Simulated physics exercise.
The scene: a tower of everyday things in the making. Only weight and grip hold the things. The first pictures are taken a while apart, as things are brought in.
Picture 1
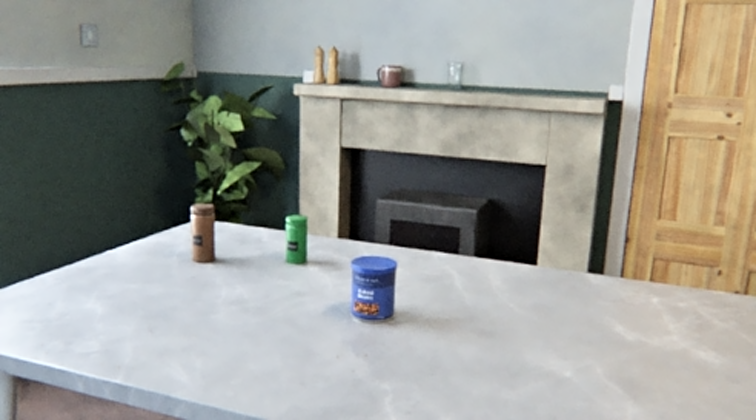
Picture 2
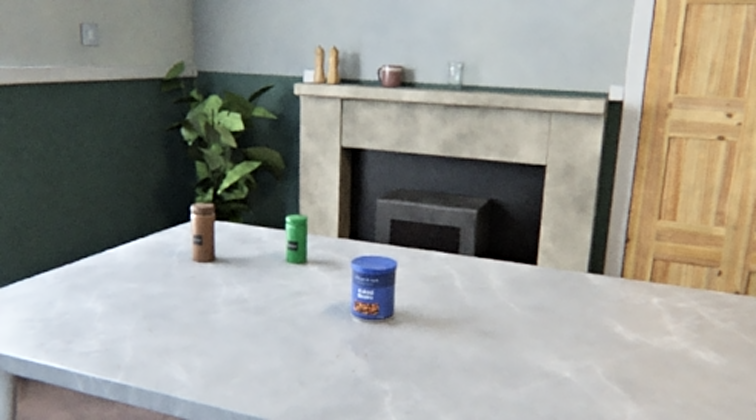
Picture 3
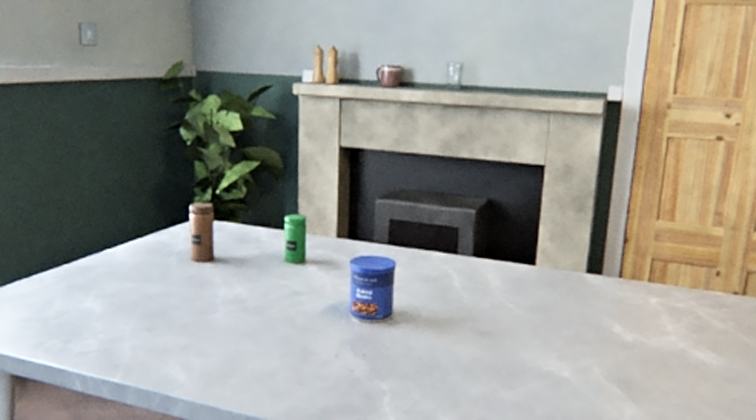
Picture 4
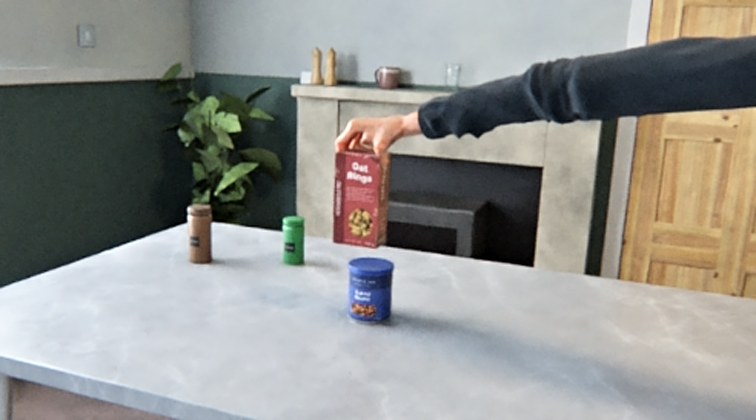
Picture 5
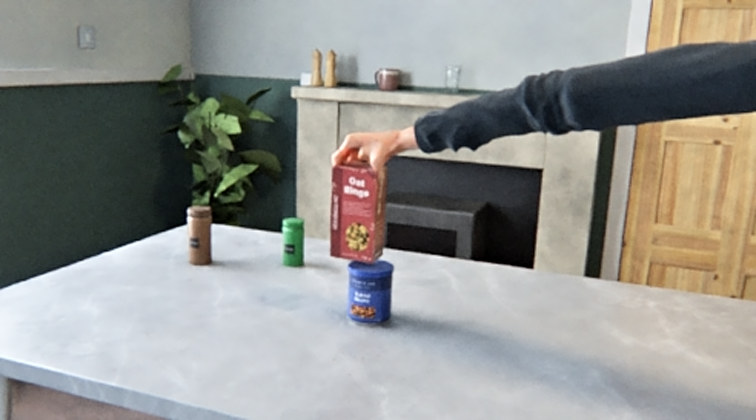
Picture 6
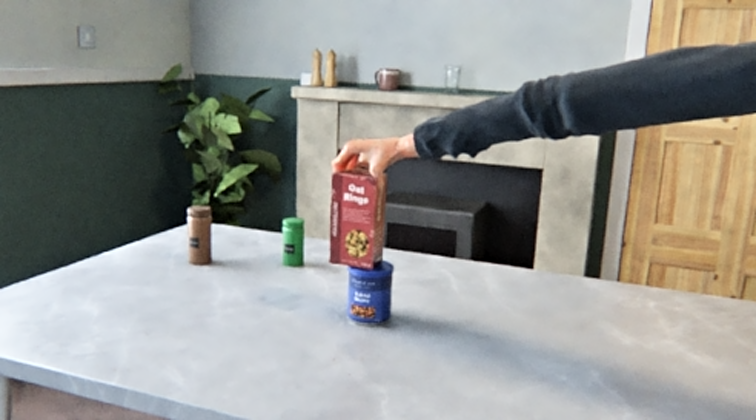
A dark-sleeved arm reaches in from the right over a pale marble-look table, seen from slightly above in a room with a stone fireplace, a leafy plant and a wooden door. A blue pot stands near the middle, with brown and green shakers further back on the left. After a still opening, the hand brings in a red carton and lowers it onto the pot, keeping hold, while the view barely shifts.
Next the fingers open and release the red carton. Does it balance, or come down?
As it turns out, it holds.
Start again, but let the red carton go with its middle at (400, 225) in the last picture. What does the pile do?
Then it loses its balance.
Then, 0.20 s on from there, no change.
Then, 0.60 s on from there, red carton resting near (358, 219).
In the end, all 4 unmoved. At the end, from the last picture's camera, red carton near (358, 219). The pile keeps its balance.
